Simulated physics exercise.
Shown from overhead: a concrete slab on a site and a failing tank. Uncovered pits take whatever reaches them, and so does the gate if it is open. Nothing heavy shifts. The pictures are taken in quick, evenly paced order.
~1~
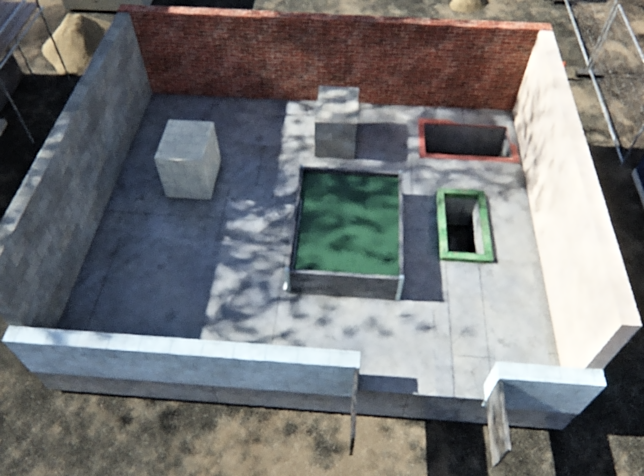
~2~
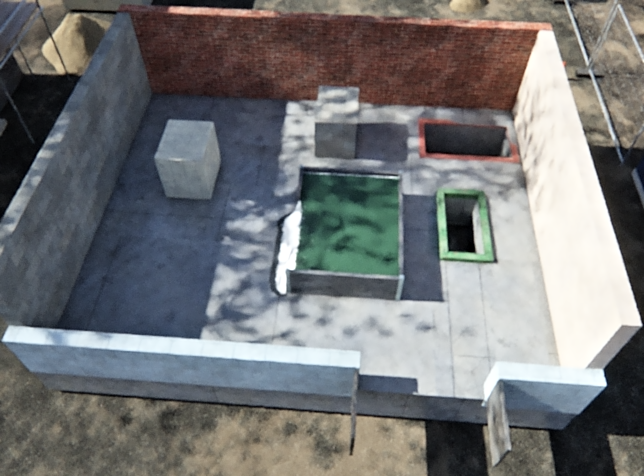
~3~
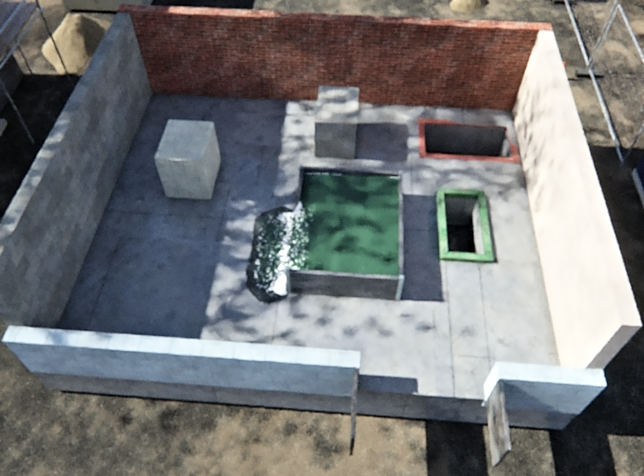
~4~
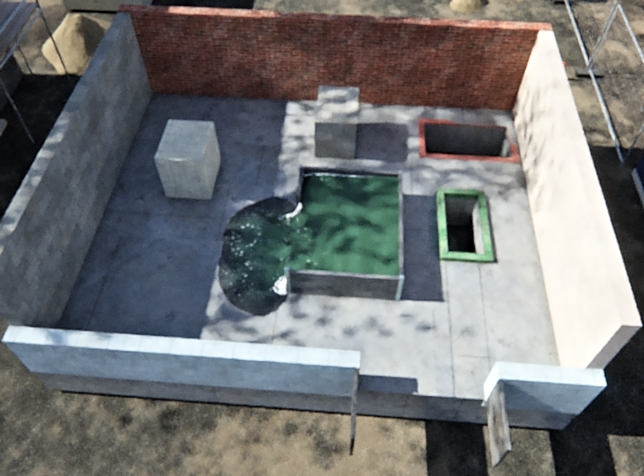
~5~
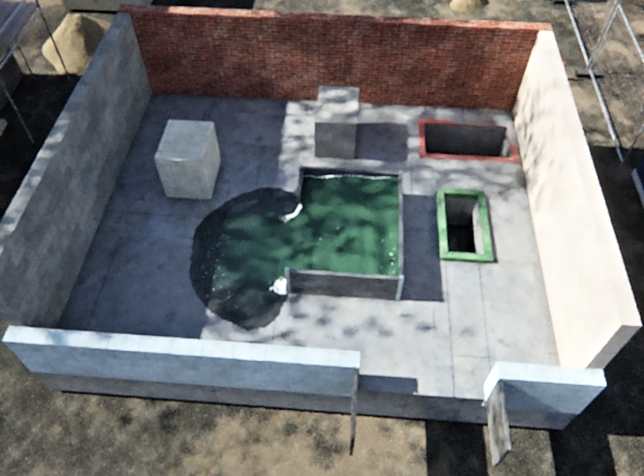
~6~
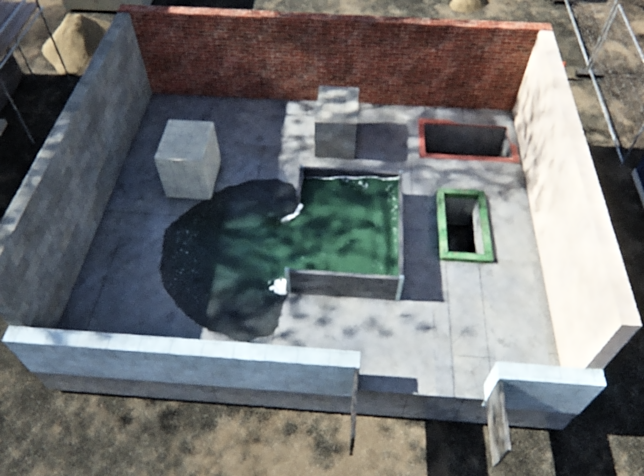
On a walled concrete slab seen from overhead, green water sits still in an open tank, then pours out through a gap in its left side and spreads leftward across the floor in a widening, rounded dark pool.
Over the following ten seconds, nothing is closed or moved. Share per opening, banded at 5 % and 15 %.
Gate - under 5 %, red pit - under 5 %, green pit - under 5 %.
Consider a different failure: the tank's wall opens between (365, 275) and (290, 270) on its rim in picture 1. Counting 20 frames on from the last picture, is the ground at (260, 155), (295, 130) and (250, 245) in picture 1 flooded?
First spot spared, second spot spared, third spot spared.
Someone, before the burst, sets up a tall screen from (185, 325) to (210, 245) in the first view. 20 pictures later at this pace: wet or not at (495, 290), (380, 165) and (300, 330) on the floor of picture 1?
Going spot by spot: High and dry, then high and dry, then drenched.
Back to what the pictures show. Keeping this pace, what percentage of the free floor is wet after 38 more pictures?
About 55 percent.
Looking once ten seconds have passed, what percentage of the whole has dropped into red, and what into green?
That's 0 per cent for the first and 0 per cent for the second.
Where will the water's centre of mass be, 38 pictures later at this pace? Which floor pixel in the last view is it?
I'd mark it close to (214, 237).
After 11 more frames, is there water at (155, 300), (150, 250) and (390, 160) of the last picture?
Points in order - 1: Inundated; 2: Inundated; 3: Unwetted.
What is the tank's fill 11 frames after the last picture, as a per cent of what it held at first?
Near 44 in a hundred.
A moment on, water covers 25 % of the floor; the gate 0 %, the red pit 0 %, the green pit 0 %.
Next, water covers 30 % of the floor; the gate 0 %, the red pit 0 %, the green pit 0 %.
Then, water covers 40 % of the floor; the gate 0 %, the red pit 0 %, the green pit 0 %.
Later, water covers 55 % of the floor; the gate 0 %, the red pit 0 %, the green pit 0 %.
In the end, water covers 85 % of the floor; the gate 2 %, the red pit 0 %, the green pit 0 %.
